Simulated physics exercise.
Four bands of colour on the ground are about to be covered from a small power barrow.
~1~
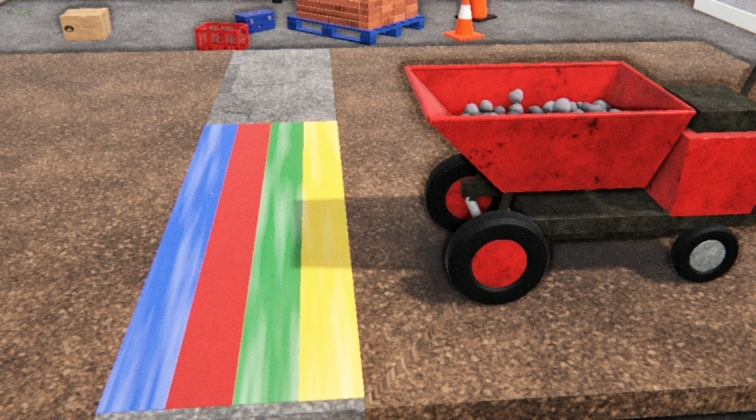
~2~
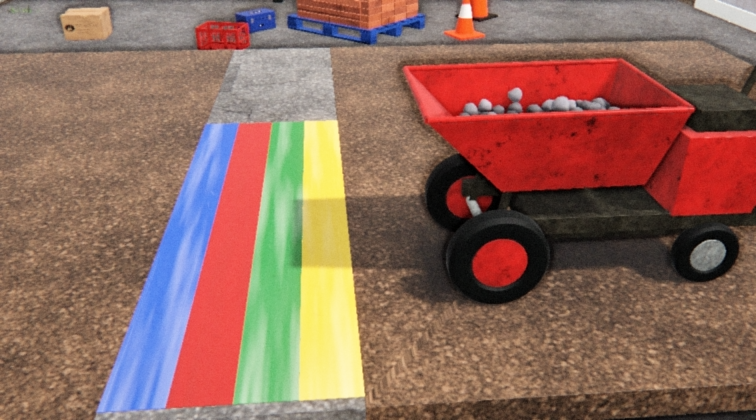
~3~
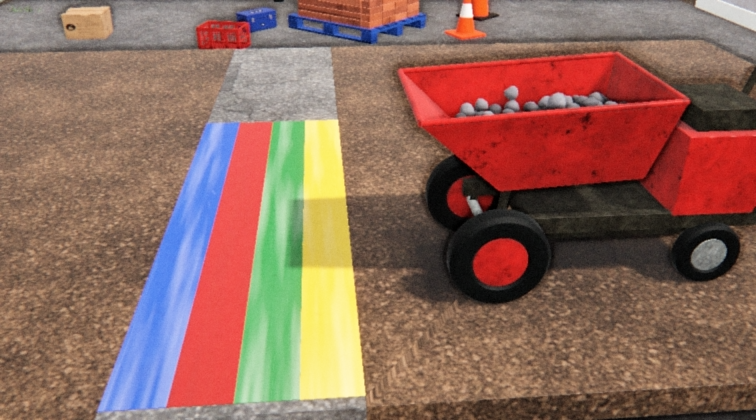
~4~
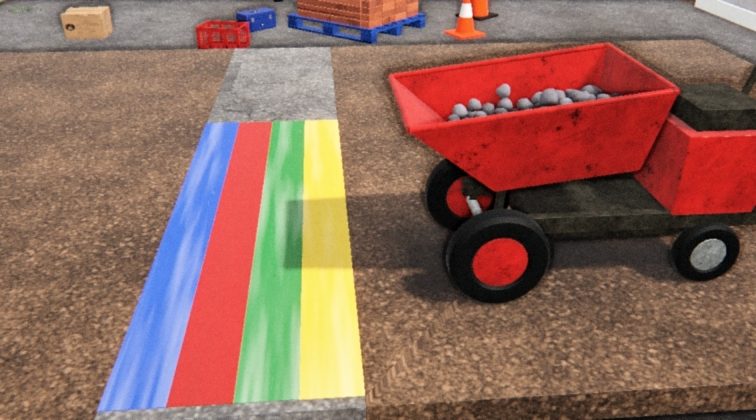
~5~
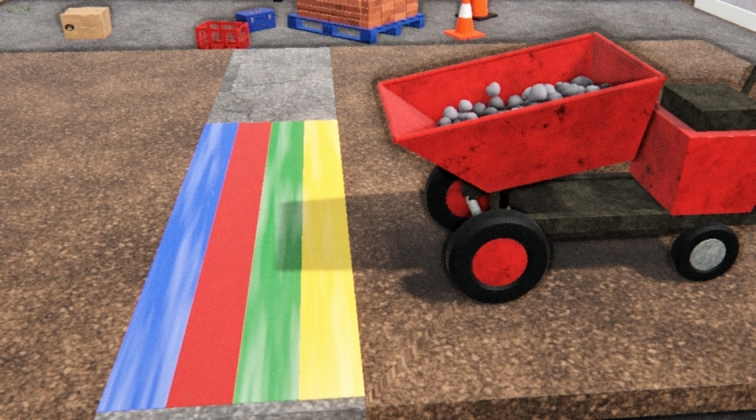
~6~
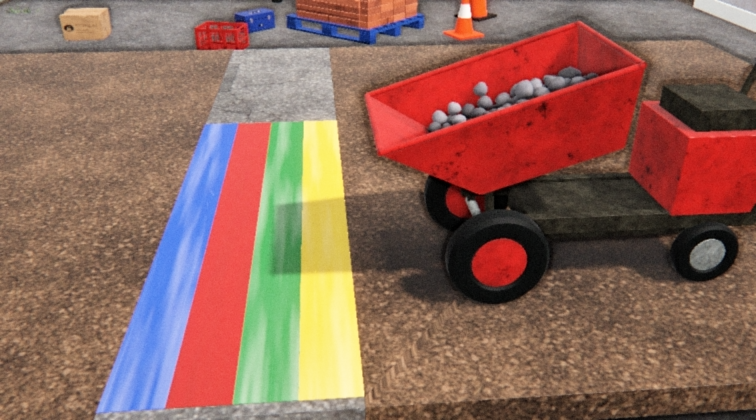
The red skip of a small barrow, loaded with round grey stones, sat level at first, then gradually tilted down to the left beside blue, red, green and yellow strips while the wheels stayed still.
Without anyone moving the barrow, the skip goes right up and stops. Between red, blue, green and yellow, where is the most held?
On green.
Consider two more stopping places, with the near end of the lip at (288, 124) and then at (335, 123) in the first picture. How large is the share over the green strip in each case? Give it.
From the first spot you get 0 percent, and from the second 0 percent.
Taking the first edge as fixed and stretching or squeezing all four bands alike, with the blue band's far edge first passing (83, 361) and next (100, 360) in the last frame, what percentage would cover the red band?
10 % and 10 %.
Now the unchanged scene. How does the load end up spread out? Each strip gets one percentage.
Shares by strip - yellow: 15 per cent; green: 30 per cent; red: 15 per cent; blue: 5 per cent.
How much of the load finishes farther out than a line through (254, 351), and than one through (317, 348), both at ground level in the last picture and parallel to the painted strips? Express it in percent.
Estimate, first then second: 30 %, 60 %.
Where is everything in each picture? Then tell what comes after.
The first frame shows lip of the skip near (430, 120), level; top of the load near (566, 128), round cobbles; yellow strip near (329, 342); green strip near (270, 346); red strip near (210, 349); blue strip near (149, 352).
The second frame shows lip of the skip near (428, 121), level; top of the load near (581, 126).
The third frame shows lip of the skip near (421, 124), tipped barely; top of the load near (578, 122).
The fourth frame shows lip of the skip near (410, 131), tipped a little; top of the load near (592, 116).
The fifth frame shows lip of the skip near (396, 140), tipped a little; top of the load near (582, 109).
The sixth frame shows lip of the skip near (381, 153), tipped clearly; top of the load near (568, 101); yellow strip near (329, 342); green strip near (270, 345); red strip near (210, 348); blue strip near (149, 351).
Shortly afterwards, skip tipped steeply; the whole lot in the skip.
Next, skip tipped steeply; the bulk in the skip; a little over the yellow strip; a little over the green strip; only a few over the red strip.
Some moments later, skip tipped right over; near a third in the skip; a little over the yellow strip; near a third over the green strip; a little over the red strip; a little over the blue strip; only a few off the paint.
In the end, skip tipped right over; near a third in the skip; a little over the yellow strip; near a third over the green strip; a little over the red strip; a little over the blue strip; only a few off the paint.
